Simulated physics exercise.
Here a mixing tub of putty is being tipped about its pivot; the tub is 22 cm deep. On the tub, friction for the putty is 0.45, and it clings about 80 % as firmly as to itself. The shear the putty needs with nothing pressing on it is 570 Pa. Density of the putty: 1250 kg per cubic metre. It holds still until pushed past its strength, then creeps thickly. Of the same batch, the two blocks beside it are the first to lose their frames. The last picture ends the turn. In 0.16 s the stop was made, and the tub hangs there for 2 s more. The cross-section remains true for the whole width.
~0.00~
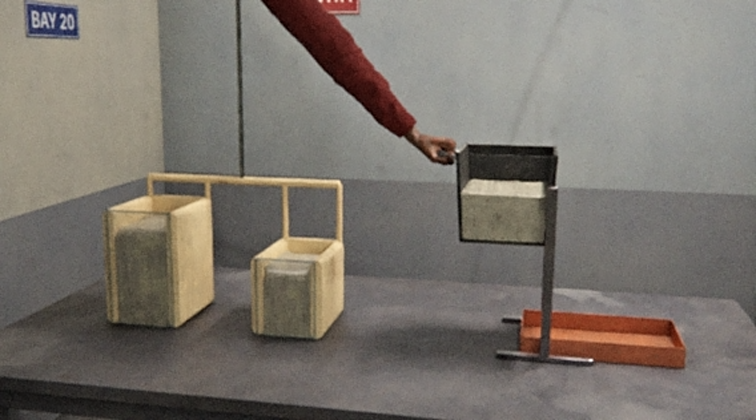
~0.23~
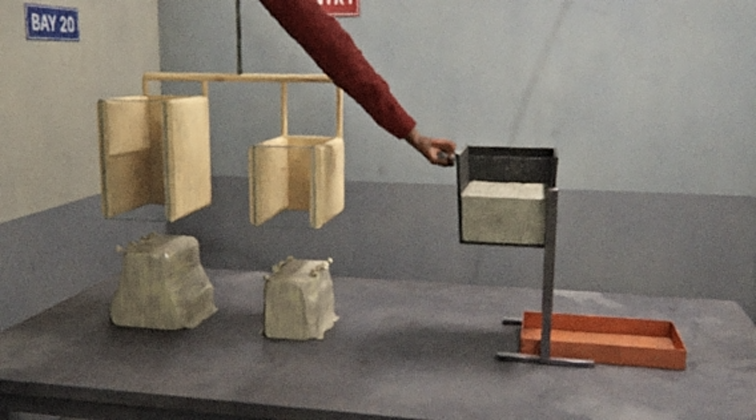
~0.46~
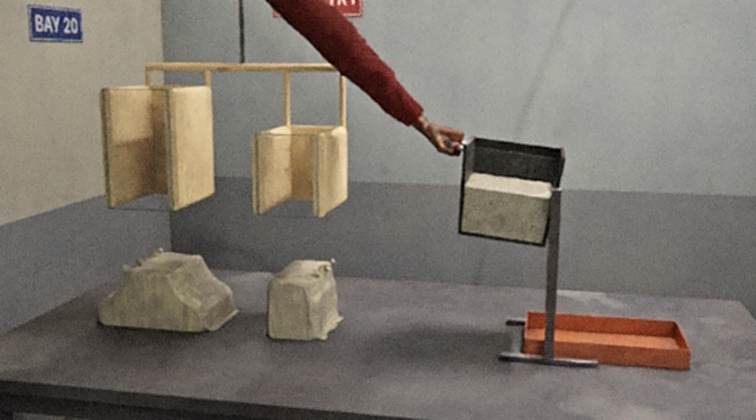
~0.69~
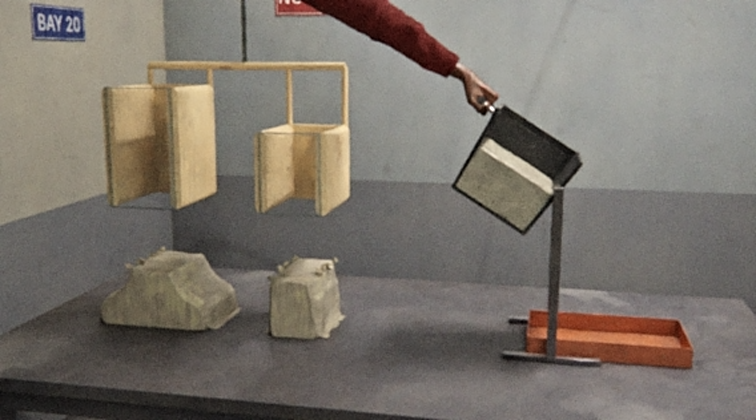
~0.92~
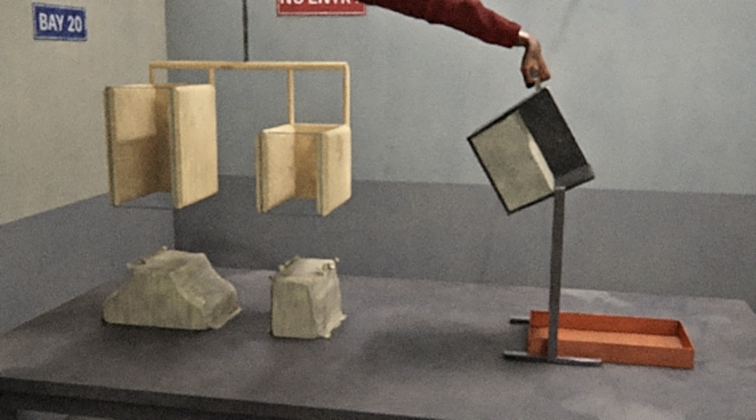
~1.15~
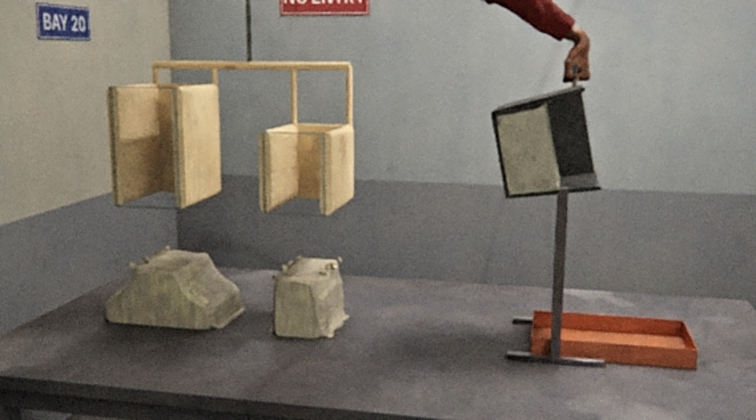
At first, two joined wooden moulds rise off a pair of grey blocks, and the larger left block slumps low and wide while the smaller one settles only slightly. Then a red-sleeved arm swings the dark tub steeply up and over to the right, the pale putty staying inside.
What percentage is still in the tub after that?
About 100 %.
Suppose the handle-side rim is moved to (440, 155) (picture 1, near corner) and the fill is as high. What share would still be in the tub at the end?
I'd say around 100 percent would remain in the tub at the end.
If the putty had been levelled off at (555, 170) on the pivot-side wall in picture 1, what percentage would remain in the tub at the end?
Then about 100 %.
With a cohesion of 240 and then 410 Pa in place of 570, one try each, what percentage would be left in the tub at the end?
Try one gives 85 per cent, try two gives 100 per cent.
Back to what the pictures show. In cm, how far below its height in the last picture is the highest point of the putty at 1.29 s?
About 1 cm.
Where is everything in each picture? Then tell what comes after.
Handle-side rim at (459, 154), tilt 0 degrees; highest point of the putty at (515, 195); test blocks 27 cm, 18 cm high (left to right), in the first frame.
Handle-side rim at (460, 155), tilt 0 degrees; highest point of the putty at (515, 197); test blocks 22 cm, 17 cm high (left to right), in the second frame.
Handle-side rim at (467, 146), tilt 6 degrees; highest point of the putty at (470, 186); test blocks 17 cm, 17 cm high (left to right), in the third frame.
Handle-side rim at (499, 110), tilt 32 degrees; highest point of the putty at (482, 148); test blocks 17 cm, 17 cm high (left to right), in the fourth frame.
Handle-side rim at (547, 92), tilt 60 degrees; highest point of the putty at (509, 117); test blocks 17 cm, 17 cm high (left to right), in the fifth frame.
Handle-side rim at (584, 92), tilt 78 degrees; highest point of the putty at (540, 107); test blocks 17 cm, 17 cm high (left to right), in the sixth frame.
By 1.29 s, the tub is at 78 degrees and holds 100 %.
By 1.46 s, the tub is at 78 degrees and holds 100 %.
By 1.63 s, the tub is at 78 degrees and holds 100 %.
By 1.80 s, the tub is at 78 degrees and holds 100 %.
By 3.15 s, at the end, the tub is at 78 degrees and holds 100 %.
